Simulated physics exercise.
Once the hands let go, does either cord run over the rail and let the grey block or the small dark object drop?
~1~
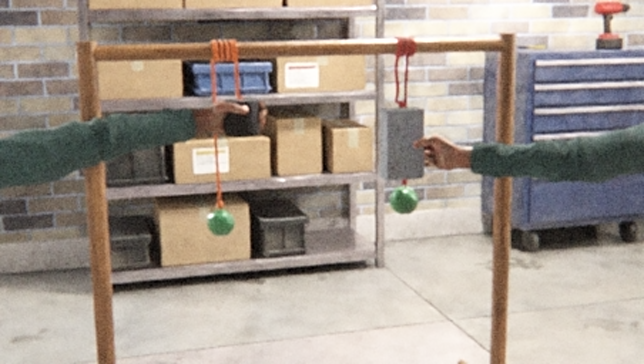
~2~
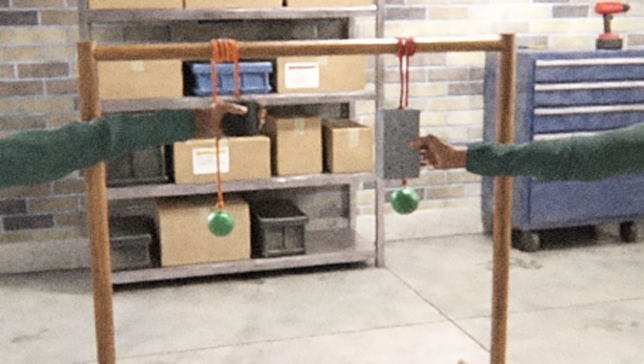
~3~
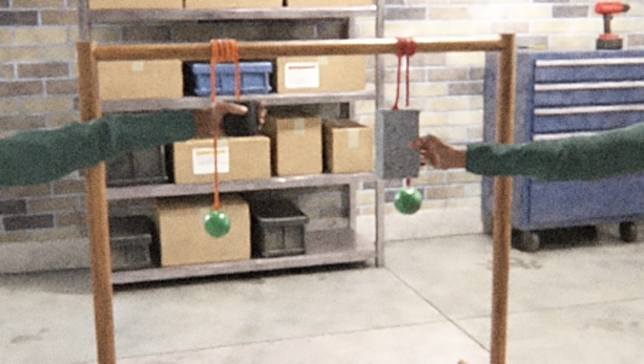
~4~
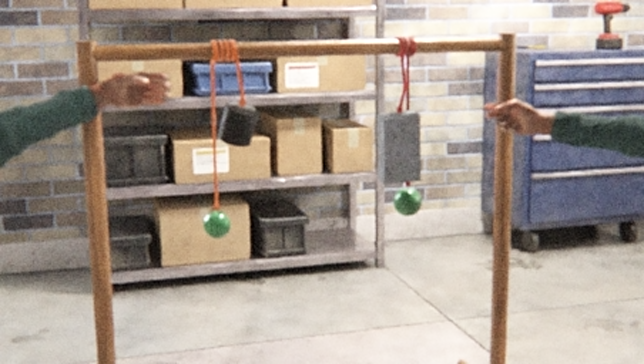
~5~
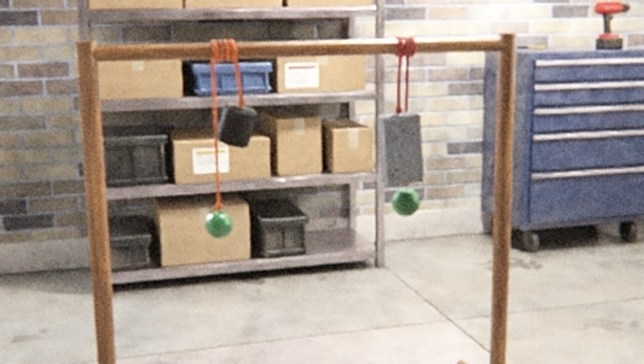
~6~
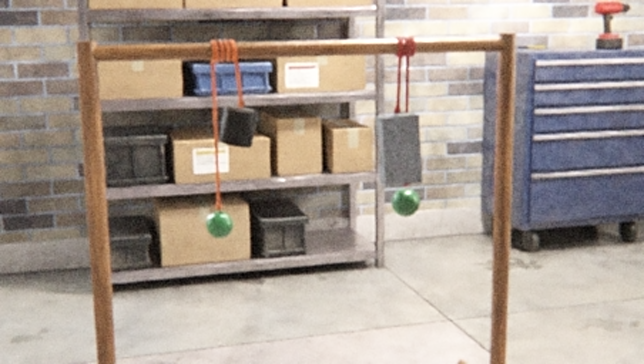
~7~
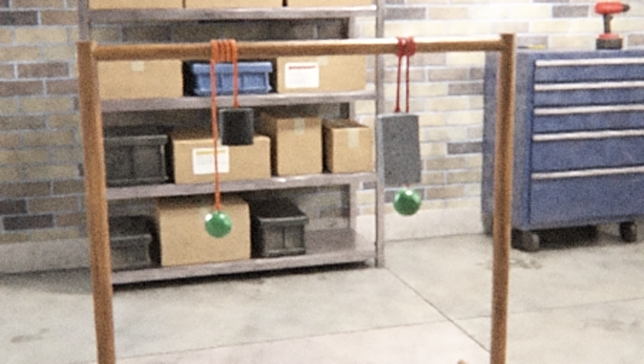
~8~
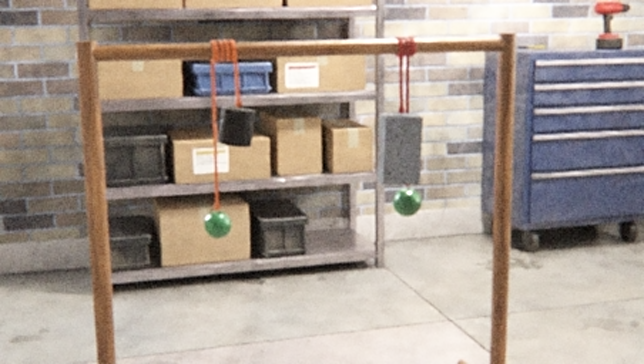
No, neither cord runs over the rail. The grey block and the small dark object both stay hanging at about the same height.
